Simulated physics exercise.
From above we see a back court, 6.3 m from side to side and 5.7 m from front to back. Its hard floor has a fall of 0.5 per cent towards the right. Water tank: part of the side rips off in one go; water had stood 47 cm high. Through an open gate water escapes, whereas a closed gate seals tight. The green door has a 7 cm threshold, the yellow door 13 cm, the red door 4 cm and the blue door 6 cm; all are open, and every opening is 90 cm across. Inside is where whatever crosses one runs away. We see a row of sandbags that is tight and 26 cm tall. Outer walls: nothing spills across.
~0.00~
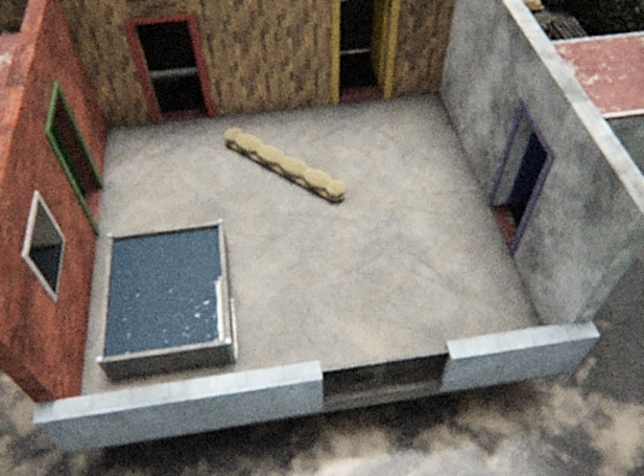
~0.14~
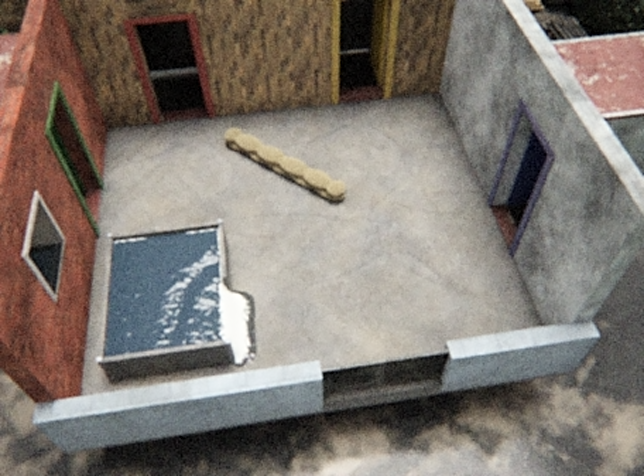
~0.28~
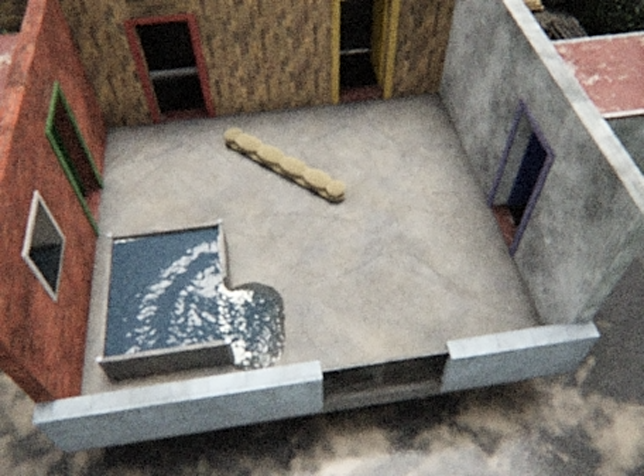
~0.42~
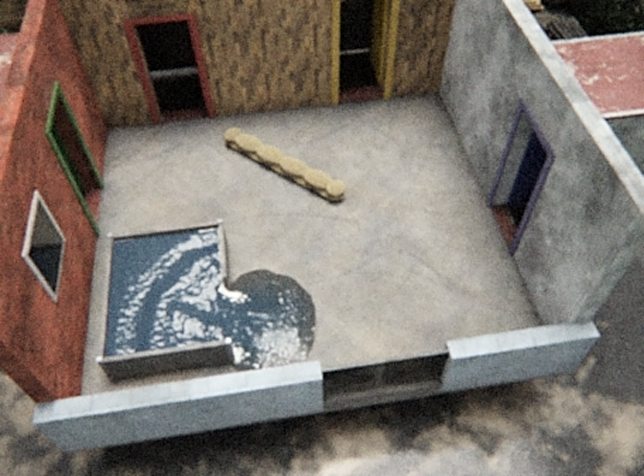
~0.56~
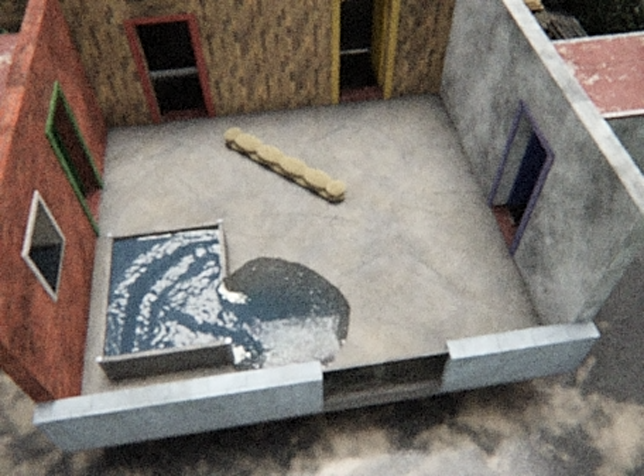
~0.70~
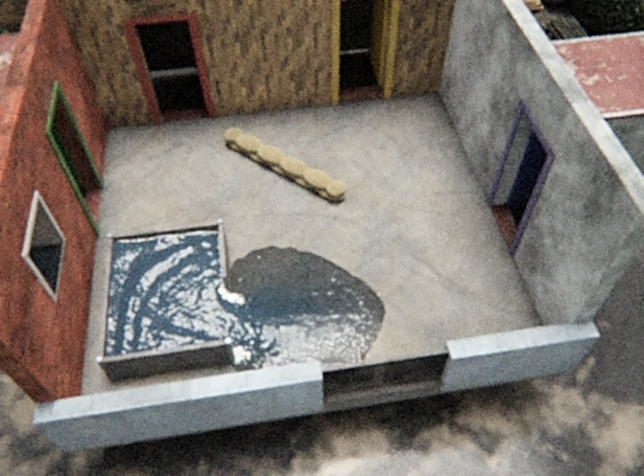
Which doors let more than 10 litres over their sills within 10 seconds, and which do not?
Result: At the green door the amount will stay short of the limit; at the yellow door the amount will stay short of the limit; at the red door the amount will stay short of the limit; at the blue door the amount will climb above the limit.
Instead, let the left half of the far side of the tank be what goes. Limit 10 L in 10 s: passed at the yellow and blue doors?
Outcome at yellow: Not exceeded; outcome at blue: Not exceeded.
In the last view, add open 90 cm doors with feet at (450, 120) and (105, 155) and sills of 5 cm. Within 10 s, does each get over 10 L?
In turn: Beyond it, short of it.
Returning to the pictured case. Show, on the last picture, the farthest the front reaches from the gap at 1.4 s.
I'd mark it close to (496, 310).
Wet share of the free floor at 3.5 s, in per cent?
I'd say around 40 %.
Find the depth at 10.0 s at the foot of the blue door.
Around 6.5 cm there.
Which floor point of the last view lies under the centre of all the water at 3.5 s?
The water's centre is around (338, 294).
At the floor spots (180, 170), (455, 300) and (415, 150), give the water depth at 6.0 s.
0, 10 and 4 cm, respectively.
After 1.4 s water covers 25 % of the floor and is deepest (24 cm) near (245, 335); green door not reached, yellow door not reached, red door not reached, blue door not reached.
After 2.2 s water covers 35 % of the floor and is deepest (28 cm) near (547, 338); green door not reached, yellow door not reached, red door not reached, blue door 7 cm at the sill, 0 L in.
After 3.5 s water covers 40 % of the floor and is deepest (21 cm) near (547, 338); green door not reached, yellow door not reached, red door not reached, blue door 12 cm at the sill, 22 L in.
After 6.0 s water covers 55 % of the floor and is deepest (15 cm) near (441, 100); green door not reached, yellow door 11 cm at the sill, 0 L in, red door not reached, blue door 8 cm at the sill, 41 L in.
After 10.0 s water covers 70 % of the floor and is deepest (12 cm) near (273, 112); green door not reached, yellow door 8 cm at the sill, 0 L in, red door 4 cm at the sill, 0 L in, blue door 6 cm at the sill, 50 L in.
